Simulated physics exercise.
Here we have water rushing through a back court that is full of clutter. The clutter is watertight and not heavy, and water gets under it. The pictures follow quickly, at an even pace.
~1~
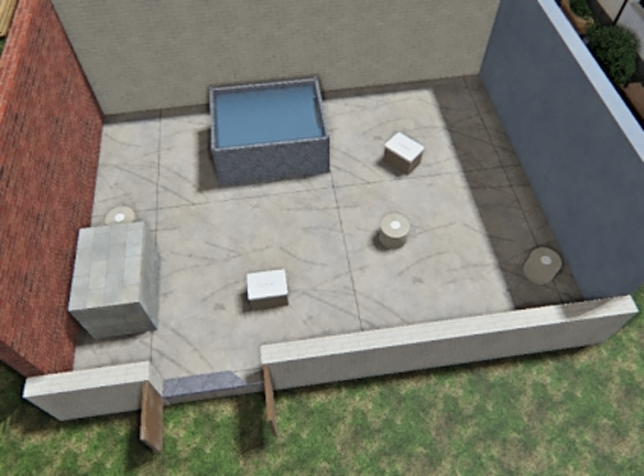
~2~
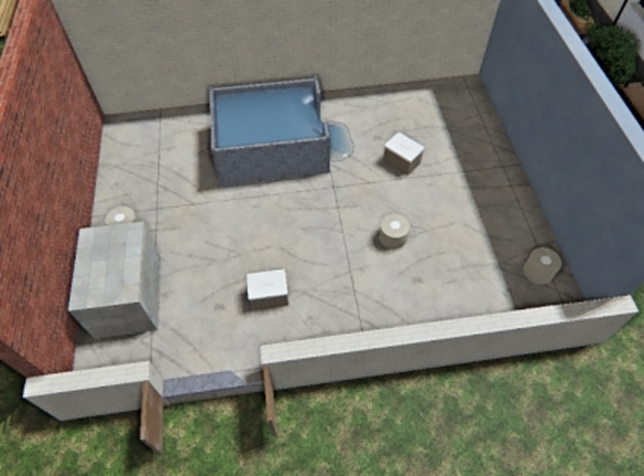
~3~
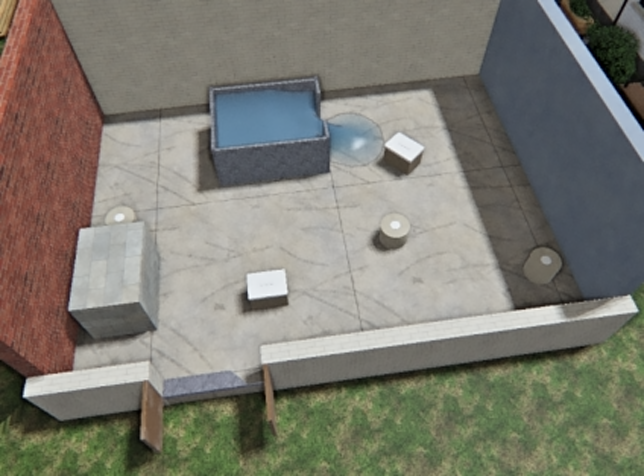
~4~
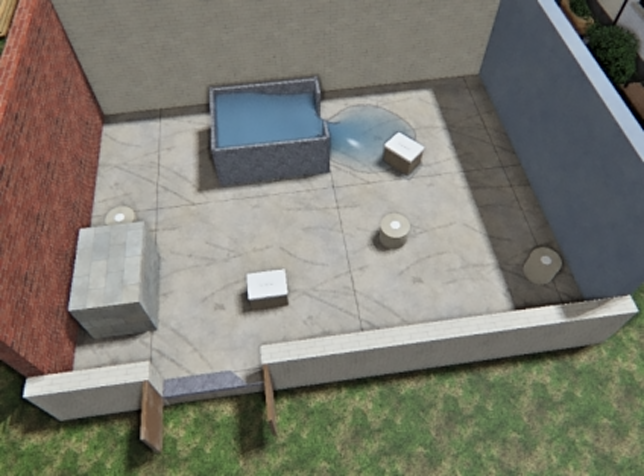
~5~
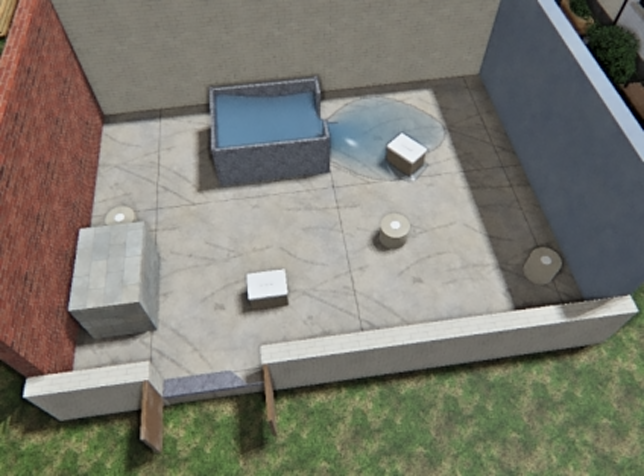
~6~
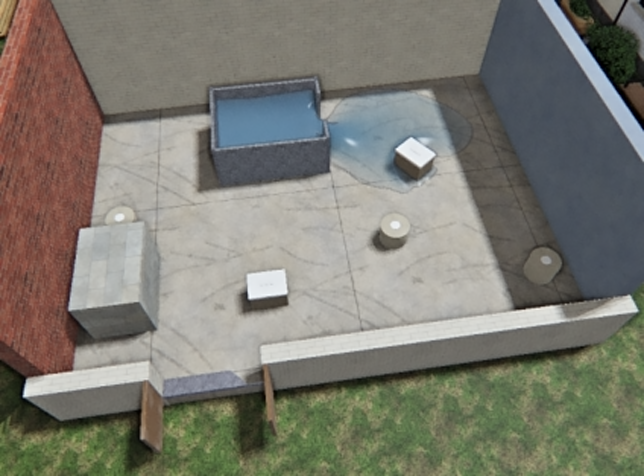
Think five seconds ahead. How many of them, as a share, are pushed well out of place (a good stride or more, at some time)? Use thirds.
It is between one and two thirds.
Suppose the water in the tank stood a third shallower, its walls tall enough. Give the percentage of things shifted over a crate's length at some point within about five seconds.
About 40 per cent.
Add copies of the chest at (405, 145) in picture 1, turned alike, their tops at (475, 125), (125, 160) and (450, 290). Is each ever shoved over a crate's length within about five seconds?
One after the other: Swept aside, short of that, moved that far.
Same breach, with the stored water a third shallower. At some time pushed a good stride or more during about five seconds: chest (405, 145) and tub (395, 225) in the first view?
As listed: Shifted that much, no.
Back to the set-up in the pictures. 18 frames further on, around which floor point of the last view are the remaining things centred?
Around (365, 265).
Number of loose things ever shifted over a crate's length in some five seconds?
I count 2.
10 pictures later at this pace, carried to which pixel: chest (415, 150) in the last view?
Near (519, 201).
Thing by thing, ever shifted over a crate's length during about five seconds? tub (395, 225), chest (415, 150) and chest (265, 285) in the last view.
As listed: Short of that, yes, less than that.
A moment on, 1 of 5 are well off their spots; 0 afloat.
Next, 1 of 5 are well off their spots; 0 afloat.
Later, 1 of 5 are well off their spots; 1 afloat.
In the end, 2 of 5 are well off their spots, and 2 have been at some point; 2 afloat.
